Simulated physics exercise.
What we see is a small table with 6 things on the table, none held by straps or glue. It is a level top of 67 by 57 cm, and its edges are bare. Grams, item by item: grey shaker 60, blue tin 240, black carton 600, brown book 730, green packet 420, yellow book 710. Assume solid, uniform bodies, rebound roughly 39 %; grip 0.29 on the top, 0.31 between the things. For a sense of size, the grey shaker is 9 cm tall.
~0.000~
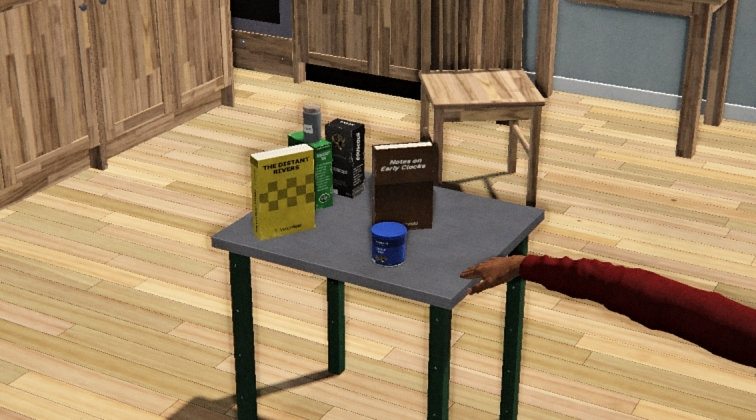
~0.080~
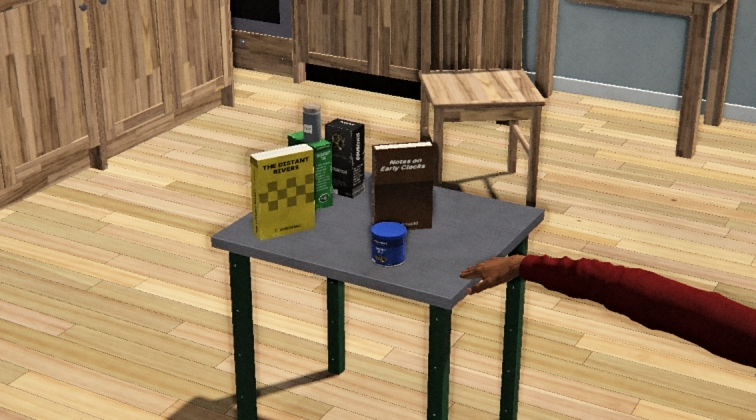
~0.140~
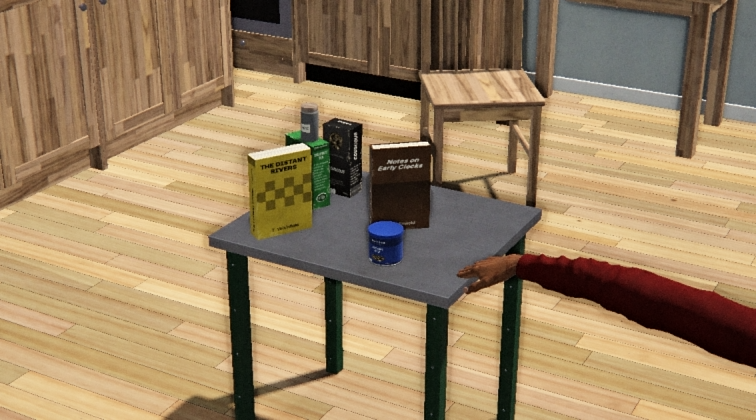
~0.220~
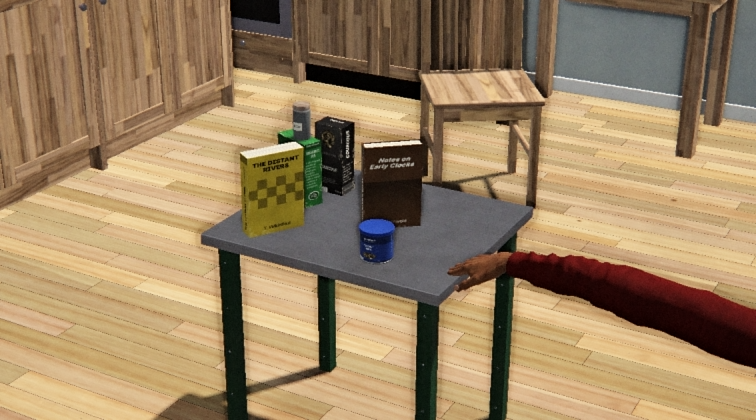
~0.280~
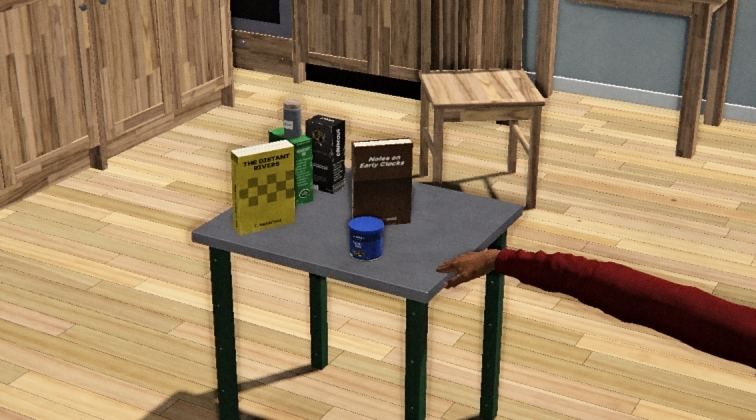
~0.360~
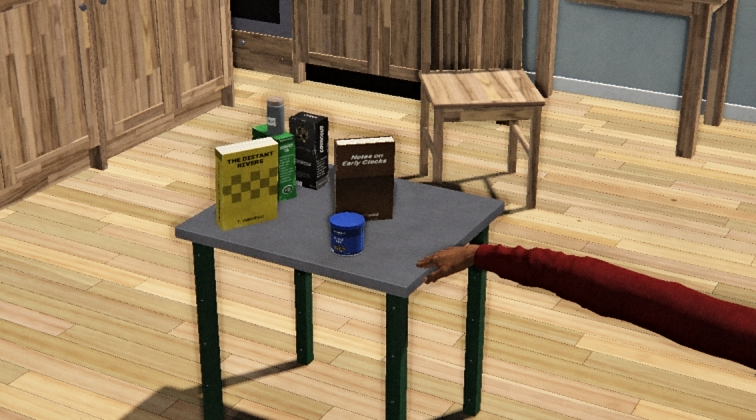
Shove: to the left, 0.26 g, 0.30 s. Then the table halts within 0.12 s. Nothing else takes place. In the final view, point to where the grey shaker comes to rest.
(239, 109).
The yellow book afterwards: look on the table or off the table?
When everything stops, the yellow book is out of bounds.
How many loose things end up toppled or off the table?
In total, 2.
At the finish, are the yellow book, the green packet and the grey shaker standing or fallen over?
Outcome noted - the yellow book ends up fallen, the green packet survives without falling, the grey shaker survives without falling.
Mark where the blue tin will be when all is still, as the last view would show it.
Its centre ends close to (311, 226) in the last view.
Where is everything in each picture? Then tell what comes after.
In the first picture, grey shaker (312, 123); blue tin (389, 245).
In the second picture, brown book (403, 187); green packet (310, 170).
In the third picture, table along by 1 cm; yellow book (281, 191); blue tin (386, 244).
In the fourth picture, table along by 3 cm; black carton (335, 156); brown book (391, 185).
In the fifth picture, table along by 6 cm; brown book (382, 183); green packet (291, 166).
In the sixth picture, table along by 11 cm; grey shaker (275, 116); blue tin (347, 235).
Around 0.56 s, table along by 16 cm; grey shaker shifted 5 cm near (244, 109); yellow book at 23° to upright; brown book at 7° to upright.
Around 0.96 s, table along by 16 cm; yellow book now off the table; grey shaker shifted 7 cm near (239, 109); brown book on its side.
Around 1.46 s, table along by 16 cm; grey shaker shifted 7 cm near (239, 109); brown book on its side; blue tin shifted 6 cm.
Finally (3.9 s), off the table, yellow book; on their side or leaning hard on the table, brown book; not toppled but over 5 cm from the start, grey shaker, blue tin, black carton and green packet. Final places as that camera would see them, grey shaker near (239, 109).
